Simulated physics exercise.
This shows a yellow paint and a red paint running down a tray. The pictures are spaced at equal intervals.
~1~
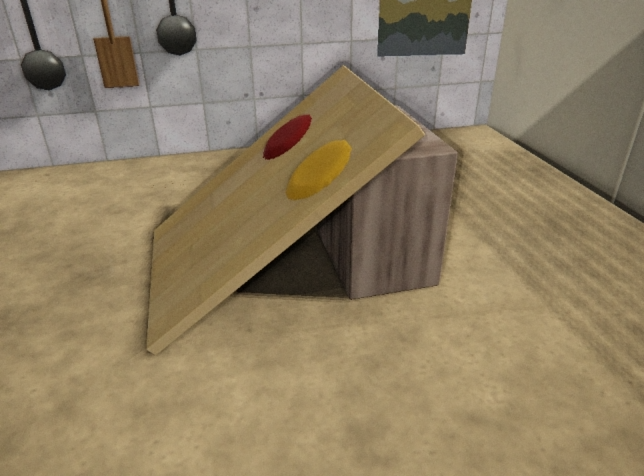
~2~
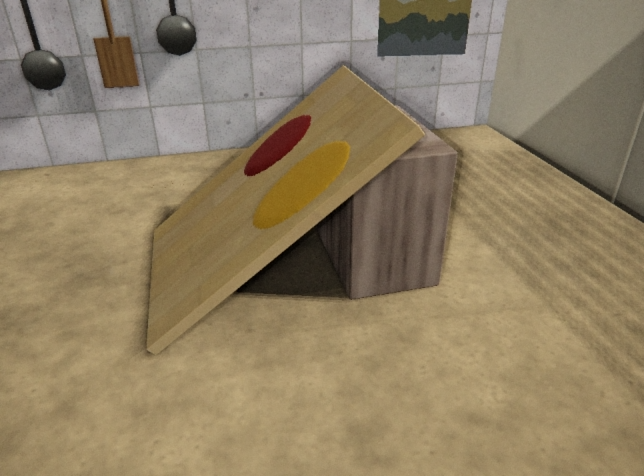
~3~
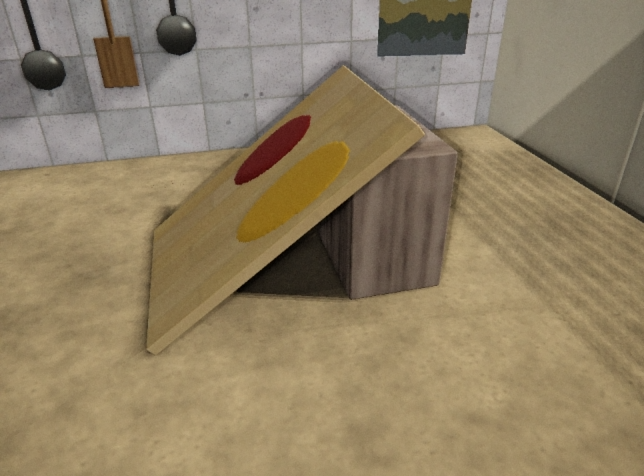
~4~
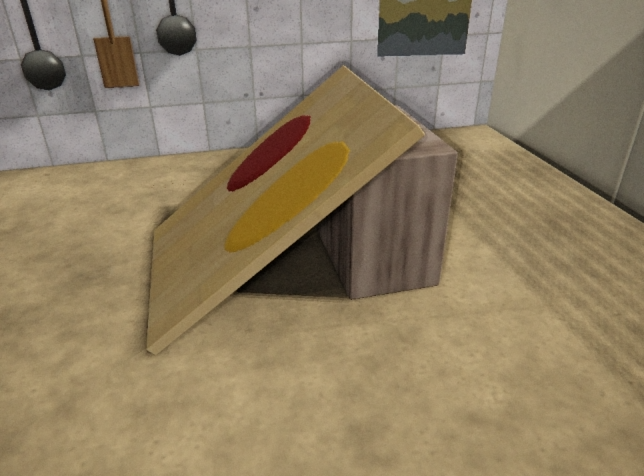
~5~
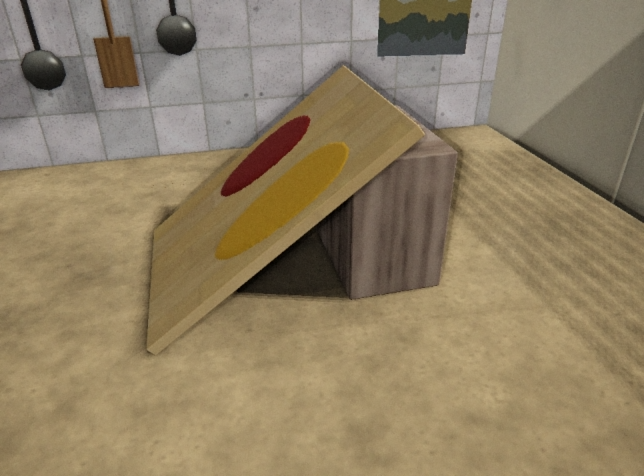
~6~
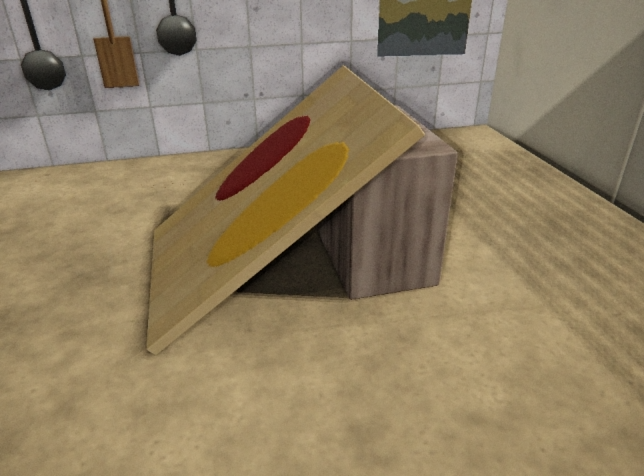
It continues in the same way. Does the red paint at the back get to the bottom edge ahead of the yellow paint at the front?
The winner is going to be the one that isn't at the rear.
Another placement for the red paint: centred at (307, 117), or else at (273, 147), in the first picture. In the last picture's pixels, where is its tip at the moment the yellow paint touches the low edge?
Roughly (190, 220), then (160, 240) for the other start.
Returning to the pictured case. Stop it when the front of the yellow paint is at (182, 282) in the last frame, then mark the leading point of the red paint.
(199, 211), approximately.
A moment on, the yellow paint is three quarters of the way down; the red paint is three quarters of the way down.
Further on, the yellow paint is close to the edge; the red paint is three quarters of the way down.
When it is over, the yellow paint is at the low edge; the red paint is three quarters of the way down.
